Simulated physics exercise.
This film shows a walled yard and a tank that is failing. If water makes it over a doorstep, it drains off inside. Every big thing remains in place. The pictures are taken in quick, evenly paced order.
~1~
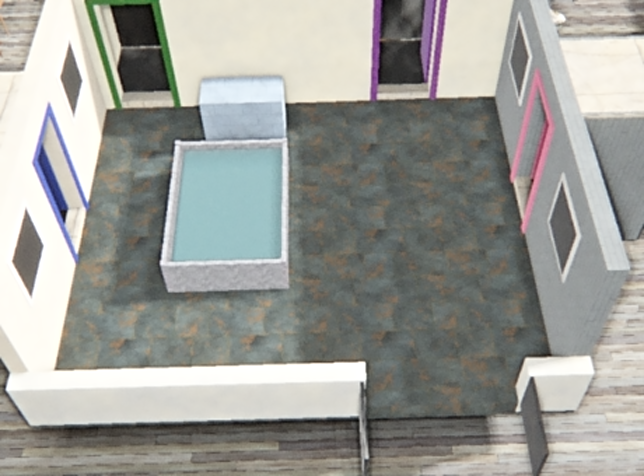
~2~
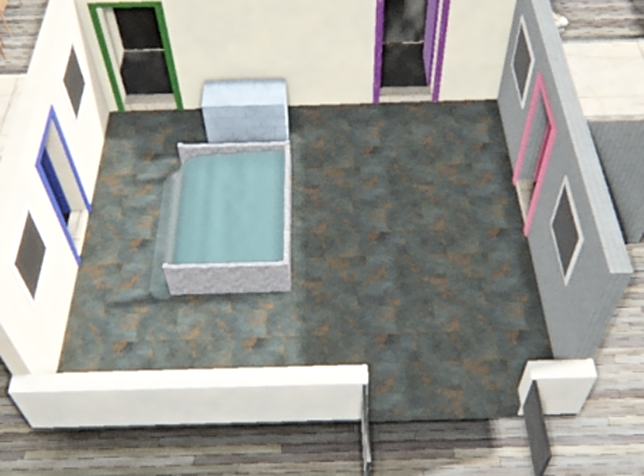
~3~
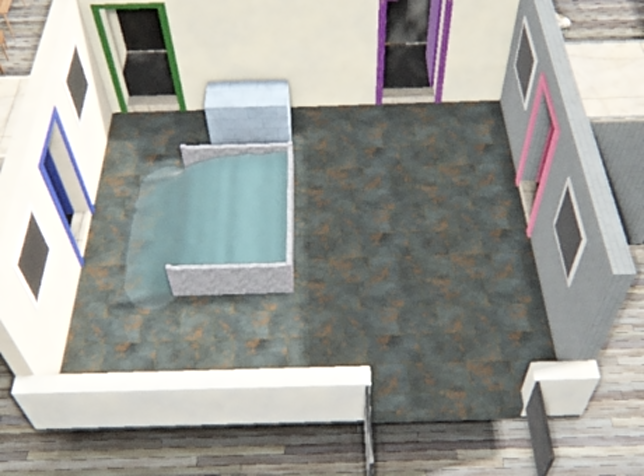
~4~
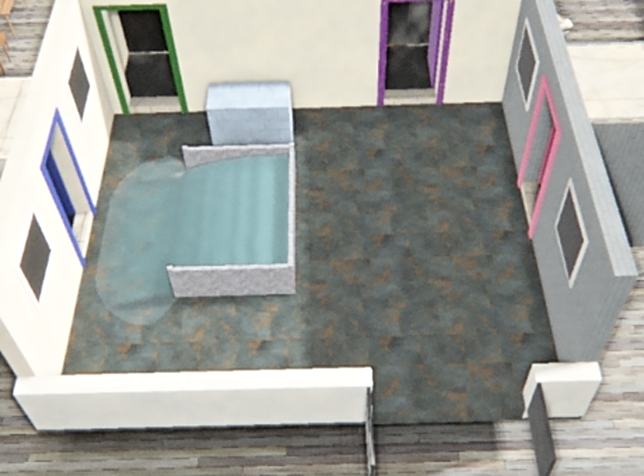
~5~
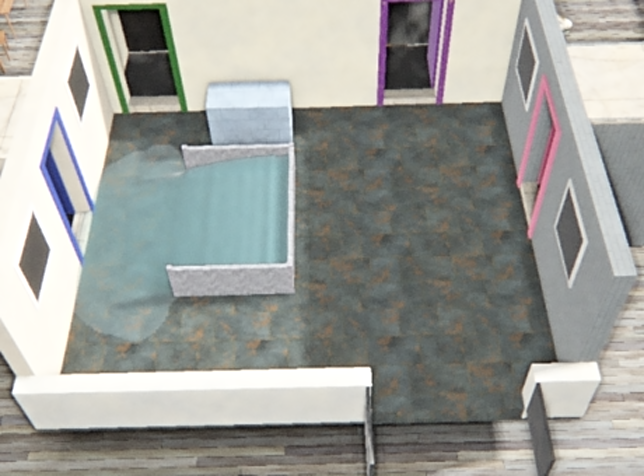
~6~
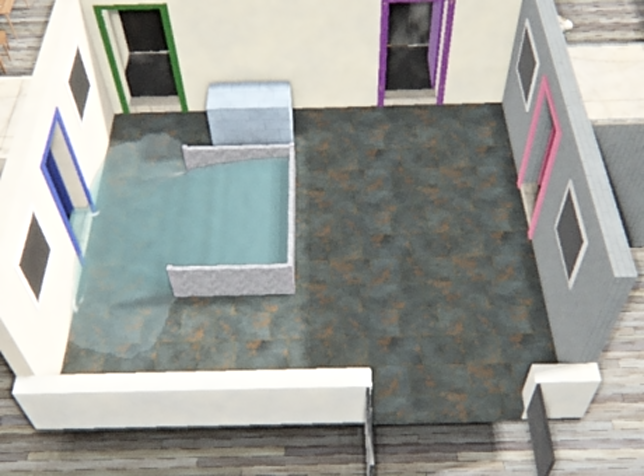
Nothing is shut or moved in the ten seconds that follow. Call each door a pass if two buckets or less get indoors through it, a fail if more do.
Pink door: Pass, purple door: Pass, green door: Fail, blue door: Fail.
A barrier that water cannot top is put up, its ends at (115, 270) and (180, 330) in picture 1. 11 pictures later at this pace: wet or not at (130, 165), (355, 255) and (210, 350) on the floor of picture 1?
Taking the points in the order given, they are inundated, high and dry and high and dry.
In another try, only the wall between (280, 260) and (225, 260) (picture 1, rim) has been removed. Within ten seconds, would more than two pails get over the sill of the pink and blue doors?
Pink does not overflow; blue does not overflow.
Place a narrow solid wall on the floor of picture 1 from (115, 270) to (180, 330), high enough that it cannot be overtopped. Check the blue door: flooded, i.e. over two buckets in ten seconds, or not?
Short version: The blue door gets past it.
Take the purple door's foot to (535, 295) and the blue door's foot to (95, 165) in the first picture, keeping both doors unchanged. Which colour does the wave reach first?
It's the blue one.
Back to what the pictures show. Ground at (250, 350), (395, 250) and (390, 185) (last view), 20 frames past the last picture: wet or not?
First swamped, then spared, then spared.
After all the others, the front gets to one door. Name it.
Result: The pink-painted one.
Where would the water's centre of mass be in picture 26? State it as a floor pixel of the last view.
About (169, 242) in the last view.
A moment on, water covers 20 % of the floor; the pink door not reached, the purple door not reached, the green door not reached, the blue door far over two buckets in.
Next, water covers 25 % of the floor; the pink door not reached, the purple door not reached, the green door under two buckets in, the blue door far over two buckets in.
Then, water covers 40 % of the floor; the pink door not reached, the purple door not reached, the green door over two buckets in, the blue door far over two buckets in.
Later, water covers 80 % of the floor; the pink door not reached, the purple door wet at the sill, nothing in, the green door over two buckets in, the blue door far over two buckets in.
In the end, water covers 90 % of the floor; the pink door wet at the sill, nothing in, the purple door wet at the sill, nothing in, the green door over two buckets in, the blue door far over two buckets in.
